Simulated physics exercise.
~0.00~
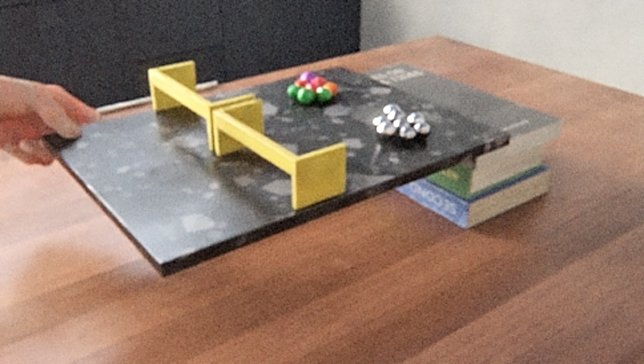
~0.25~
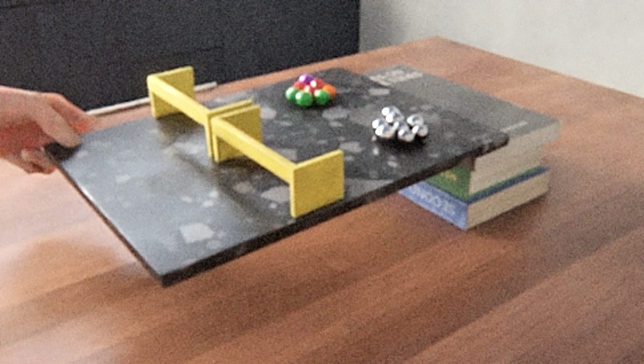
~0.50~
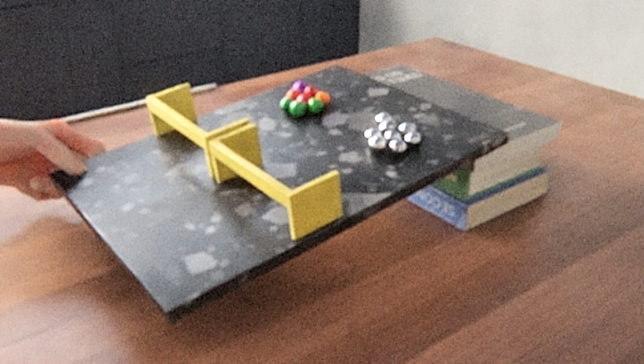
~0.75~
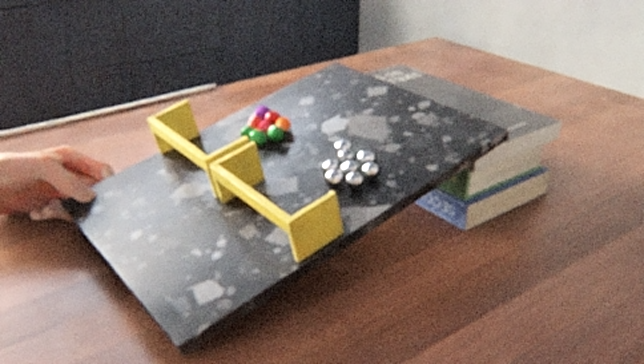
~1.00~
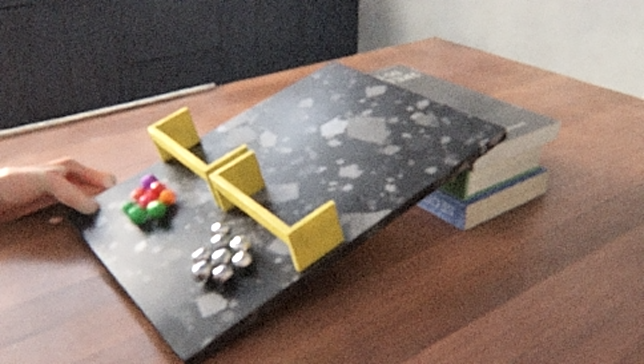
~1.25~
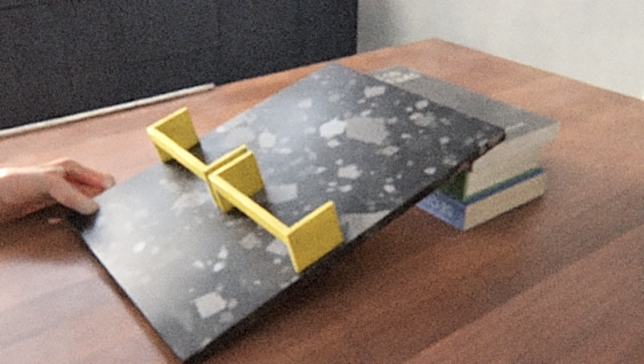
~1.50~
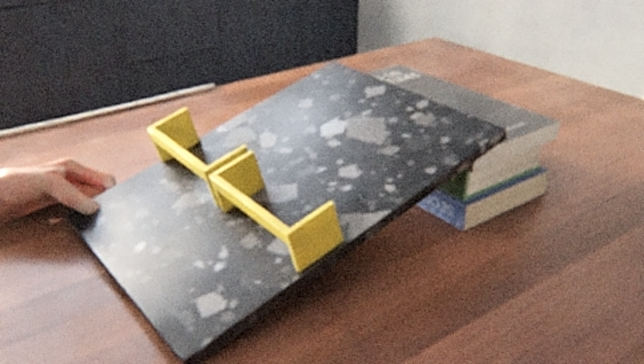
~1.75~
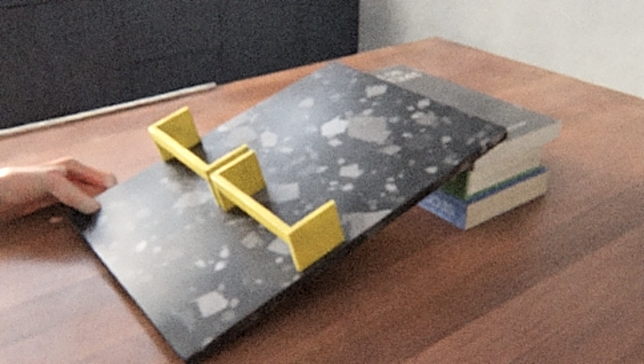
The clip opens on a dark speckled board propped on stacked books at its right, with a hand holding its left end above a wooden table. A cluster of colourful balls and a cluster of silver balls sit uphill of two yellow bars. The hand lowers its end, and the board tilts more steeply. Both clusters start sliding down to the left, then pass beneath the bars and emerge on the lower side. They continue out of view, leaving the board tilted and still, with the bars in place and the hand at its lower end.
